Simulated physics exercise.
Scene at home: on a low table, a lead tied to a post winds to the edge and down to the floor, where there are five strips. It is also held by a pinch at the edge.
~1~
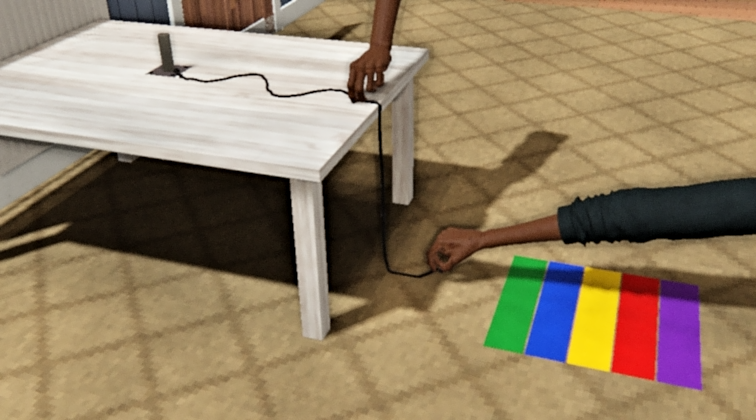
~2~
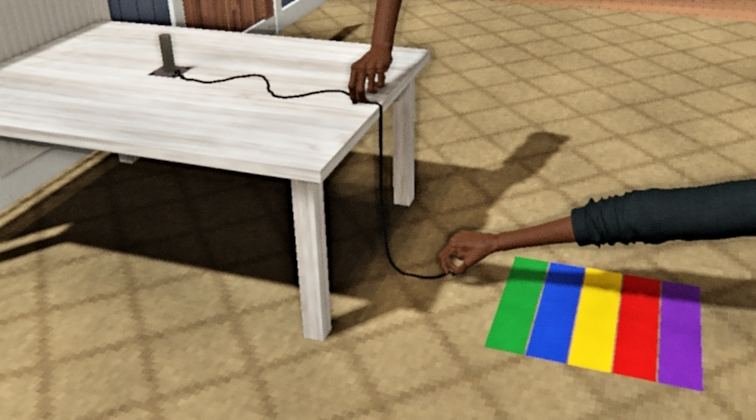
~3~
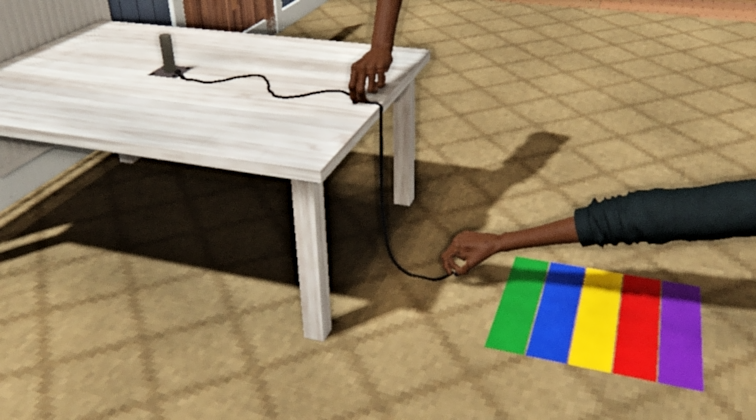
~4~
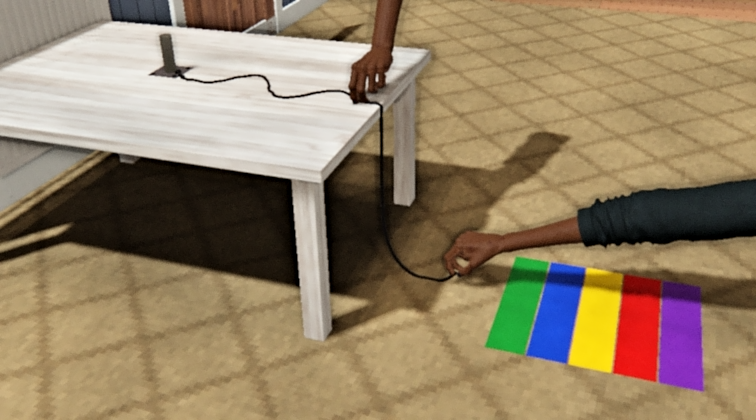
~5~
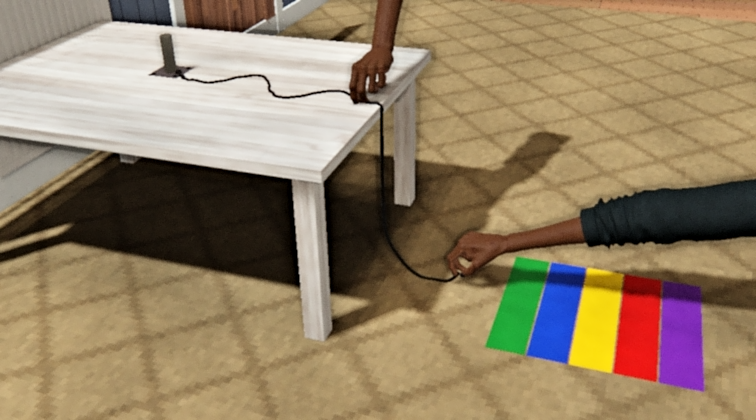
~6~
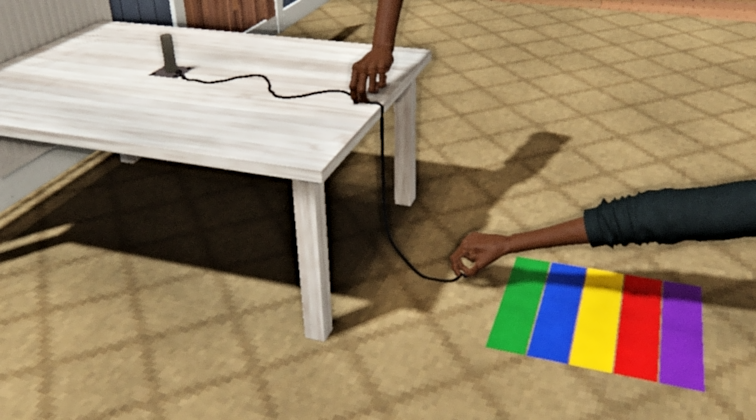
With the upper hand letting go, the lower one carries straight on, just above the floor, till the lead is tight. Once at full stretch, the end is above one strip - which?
The end stops over the red strip.
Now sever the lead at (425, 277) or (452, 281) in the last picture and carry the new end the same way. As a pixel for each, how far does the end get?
In order, around (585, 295) and (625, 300).
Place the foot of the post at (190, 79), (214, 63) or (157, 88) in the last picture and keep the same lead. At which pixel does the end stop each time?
(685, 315), (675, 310) and (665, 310), in that order.
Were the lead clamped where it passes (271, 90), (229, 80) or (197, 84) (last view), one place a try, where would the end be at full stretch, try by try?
Pixel places, try by try: (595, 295), (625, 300), (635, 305).
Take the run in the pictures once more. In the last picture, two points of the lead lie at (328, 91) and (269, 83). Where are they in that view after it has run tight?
Roughly (381, 104) for the first and (294, 89) for the second.
Soon after, end near (565, 292); over blue.
After that, end near (616, 301); over yellow.
At the stop, end near (647, 306); over red. It gets as far as the red strip.
